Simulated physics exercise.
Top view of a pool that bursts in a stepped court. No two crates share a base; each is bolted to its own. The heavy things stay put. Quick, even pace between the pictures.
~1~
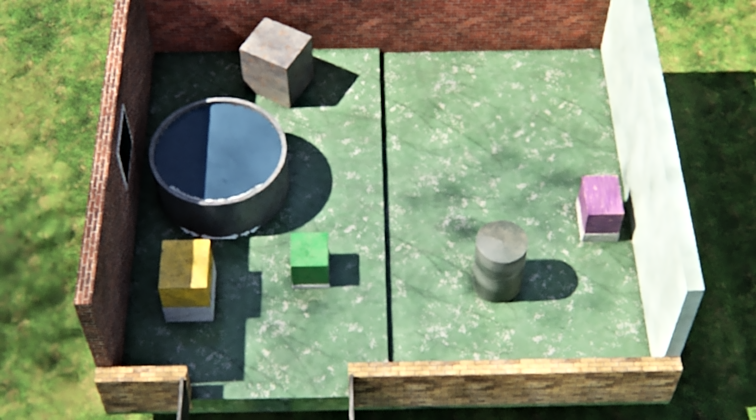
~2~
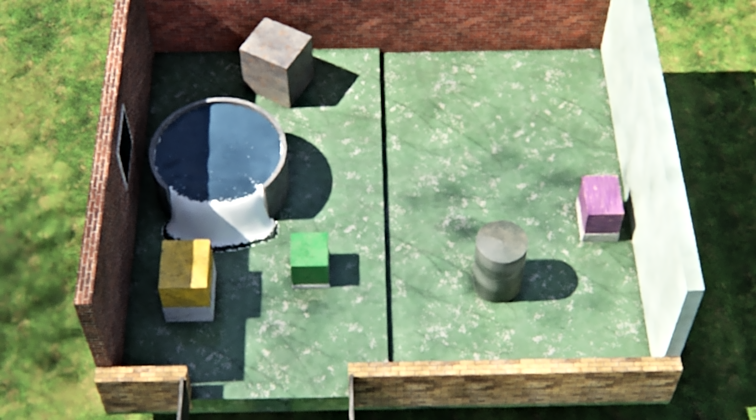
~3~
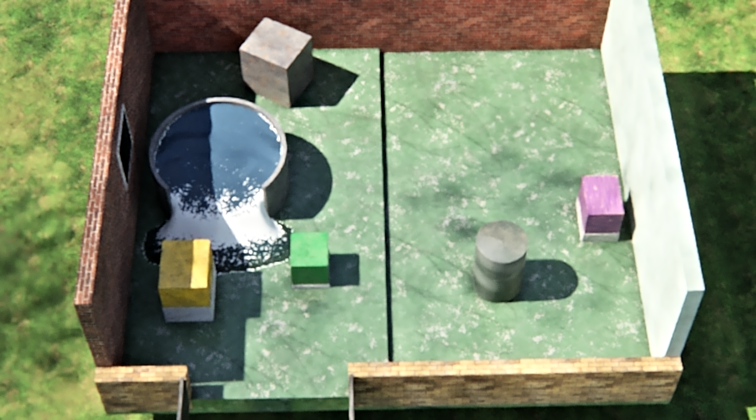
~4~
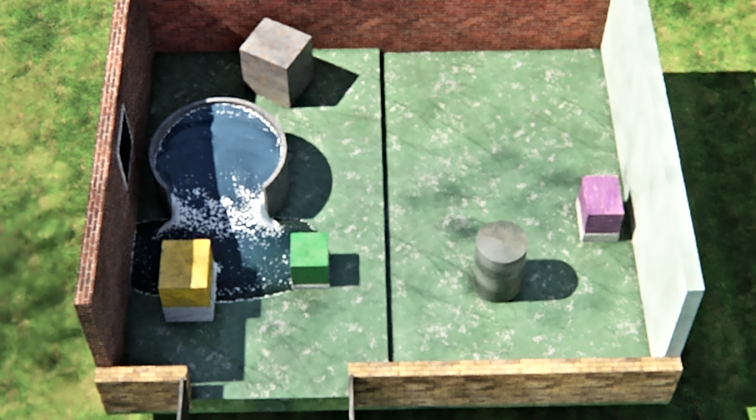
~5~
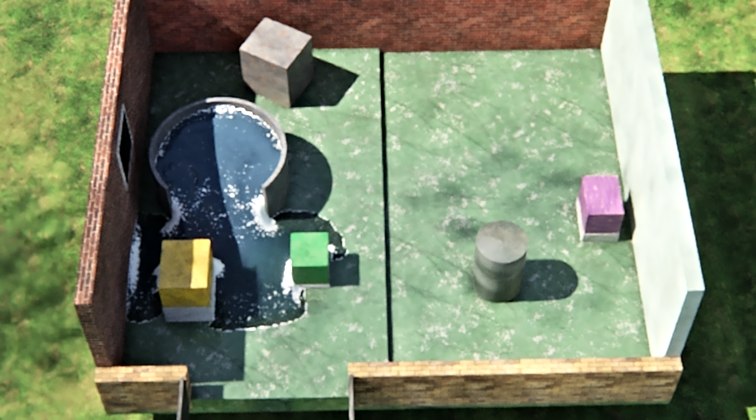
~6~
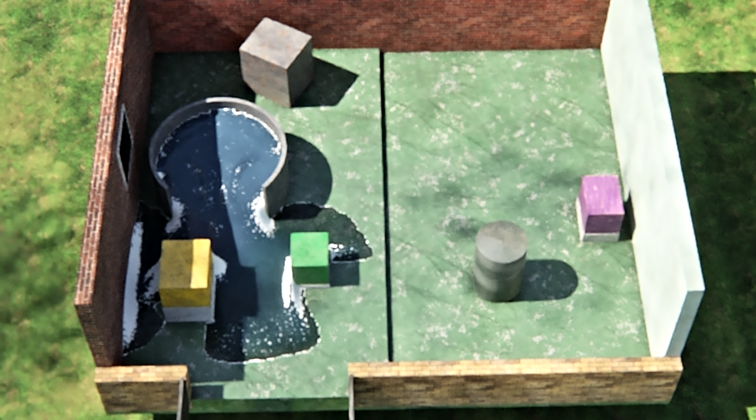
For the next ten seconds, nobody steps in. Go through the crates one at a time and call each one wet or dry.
The yellow crate is wet. The purple crate is dry. The green crate is wet.
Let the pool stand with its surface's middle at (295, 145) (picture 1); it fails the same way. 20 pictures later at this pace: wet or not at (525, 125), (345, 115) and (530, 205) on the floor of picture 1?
Taking the three spots in order: Bare, bare, swamped.
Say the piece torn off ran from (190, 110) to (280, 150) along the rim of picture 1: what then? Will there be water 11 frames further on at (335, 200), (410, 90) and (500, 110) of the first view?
One after the other: Not flooded, covered, flooded.
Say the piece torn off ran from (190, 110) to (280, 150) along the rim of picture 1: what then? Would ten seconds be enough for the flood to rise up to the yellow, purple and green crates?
In my view the yellow crate is never reached; as for the purple crate, it gets reached; the green crate is never reached.
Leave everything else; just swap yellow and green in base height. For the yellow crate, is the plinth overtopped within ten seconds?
In short: The yellow crate gets wet.
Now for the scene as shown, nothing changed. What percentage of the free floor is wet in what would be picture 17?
It comes to 25 per cent.
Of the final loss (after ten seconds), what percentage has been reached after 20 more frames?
My figure is about 60 in a hundred.
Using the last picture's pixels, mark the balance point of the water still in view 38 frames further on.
At roughly (285, 243).
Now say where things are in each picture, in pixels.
The first frame shows still water in the round pool at (218, 153).
In the second frame, water pours out at (219, 226) and has run to (275, 229).
In the third frame, water pours out at (219, 226) and has run to (149, 252).
In the fourth frame, the front is at (131, 280), out from the gap at (219, 228).
In the fifth frame, water pours out at (219, 228) and has run to (128, 316).
In the sixth frame, water pours out at (219, 228) and has run to (306, 345).
A moment on, water covers 20 % of the floor; the yellow crate water round its plinth, the purple crate not reached, the green crate water round its plinth.
Next, water covers 25 % of the floor; the yellow crate water round its plinth, the purple crate not reached, the green crate water round its plinth.
Then, water covers 40 % of the floor; the yellow crate water round its plinth, the purple crate water round its plinth, the green crate water round its plinth.
Later, water covers 50 % of the floor; the yellow crate water round its plinth, the purple crate water round its plinth, the green crate water round its plinth.
In the end, water covers 80 % of the floor; the yellow crate was topped, the purple crate stayed above the water, the green crate was topped.
